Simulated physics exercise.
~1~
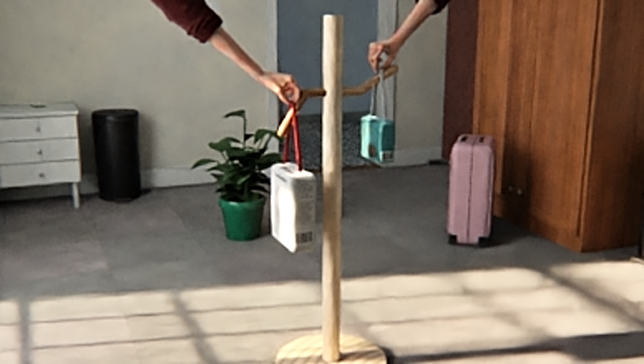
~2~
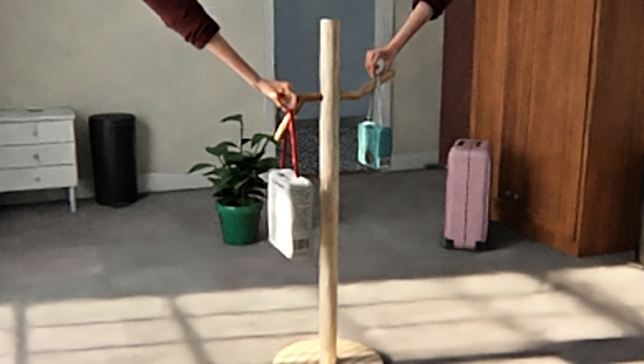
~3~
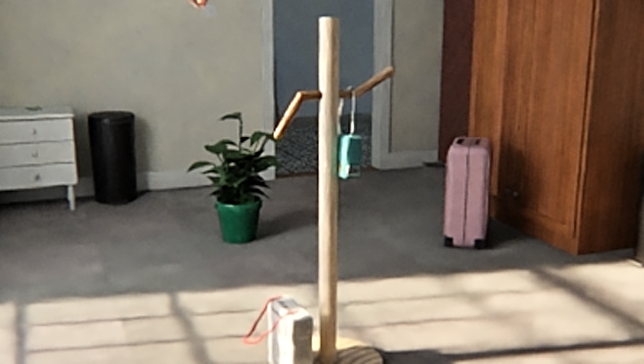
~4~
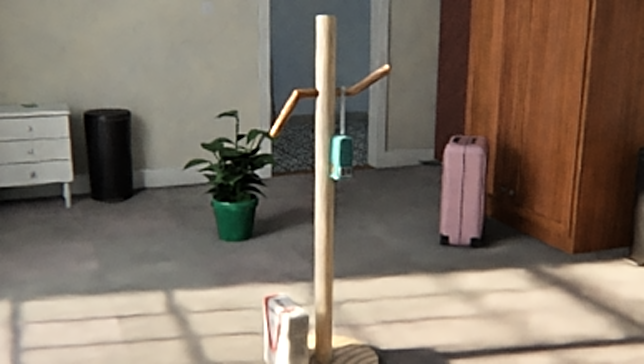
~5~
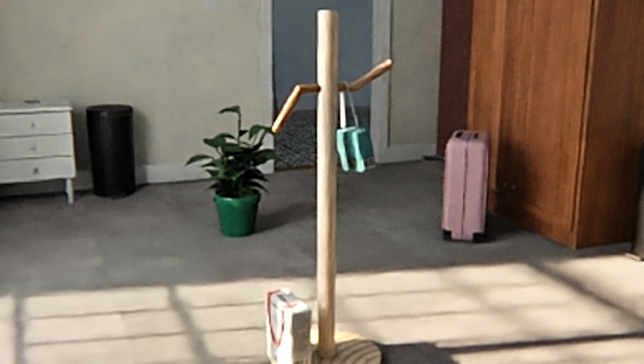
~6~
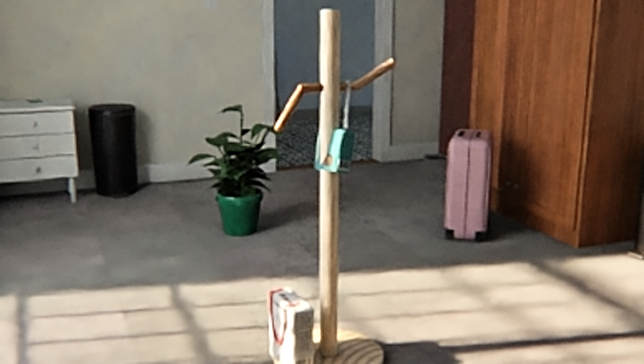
A white sack on a red loop and a turquoise pouch on a pale loop are held by two hands at the bent wooden pegs of a post, seen from the front in a slightly swaying view of a sunlit grey room. A white drawer unit, a black bin and a green-potted plant stand to the left, a pink suitcase and brown wardrobe to the right. The hands let go and draw away. The white sack drops to the floor, landing upright by the post's base. The turquoise pouch slides inward and swings, still hanging from the right peg at the end.
